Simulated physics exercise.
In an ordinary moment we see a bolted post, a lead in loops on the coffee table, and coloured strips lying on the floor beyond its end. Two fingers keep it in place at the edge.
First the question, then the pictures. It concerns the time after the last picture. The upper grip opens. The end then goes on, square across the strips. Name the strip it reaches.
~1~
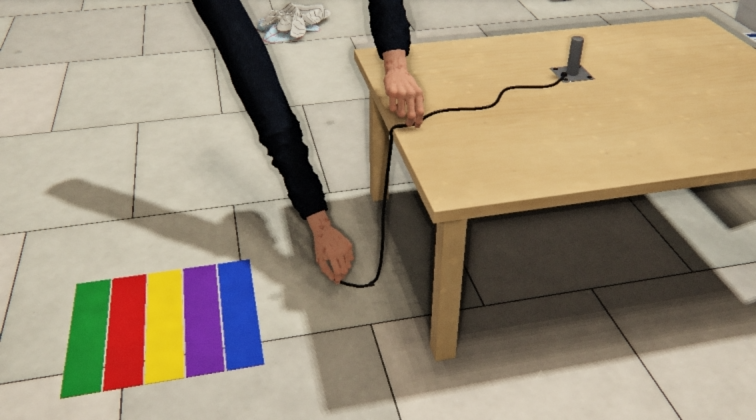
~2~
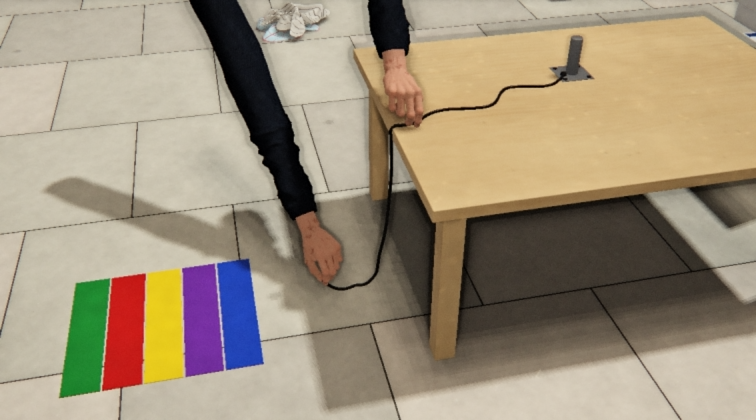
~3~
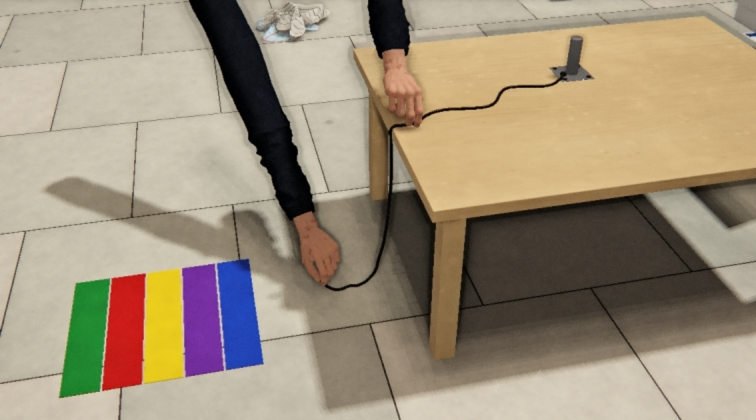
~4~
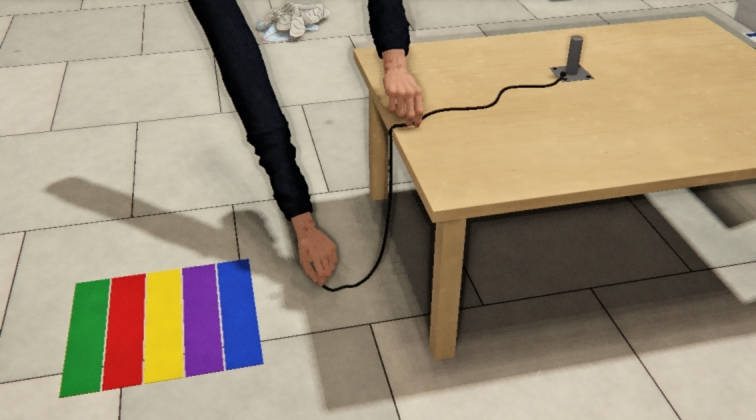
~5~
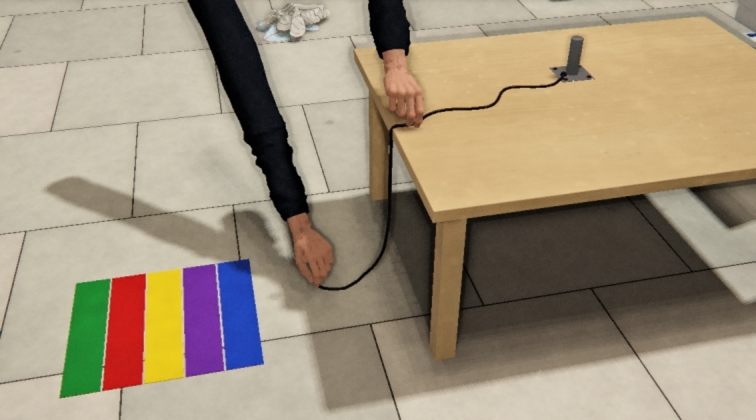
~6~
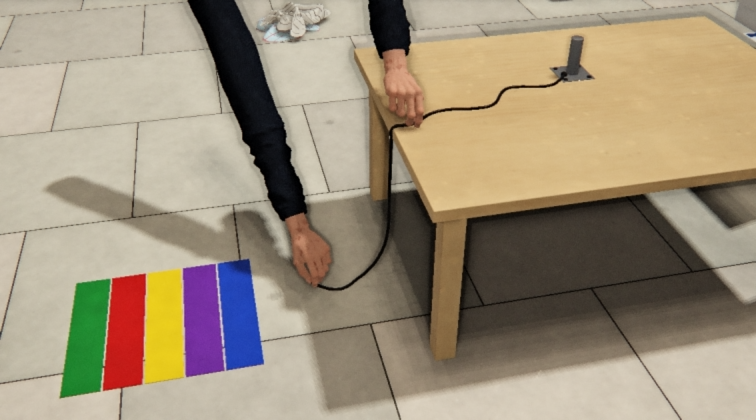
The purple strip.
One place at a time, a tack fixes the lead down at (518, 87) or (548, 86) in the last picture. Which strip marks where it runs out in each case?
With the first choice you'd get purple, with the second purple.
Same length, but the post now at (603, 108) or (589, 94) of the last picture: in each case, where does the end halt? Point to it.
Roughly (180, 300) and (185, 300).
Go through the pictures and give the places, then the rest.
In the first frame, end (335, 279); blue (243, 346); purple (204, 352); yellow (165, 359); red (124, 365); green (83, 372).
In the second frame, end (323, 280); lead through (550, 85) (497, 100) (431, 113) (391, 154) (387, 214) (377, 272).
In the third frame, end (321, 281).
In the fourth frame, end (319, 281); lead through (550, 85) (497, 100) (431, 113) (391, 154) (389, 214) (372, 272).
In the fifth frame, end (315, 282).
In the sixth frame, end (312, 282); lead through (550, 86) (497, 100) (432, 113) (391, 155) (389, 214) (367, 271).
Early on, end near (264, 290); short of the strips.
Midway, end near (221, 296); over blue.
At the end of the slack, end near (195, 300); over purple. It gets as far as the purple strip.
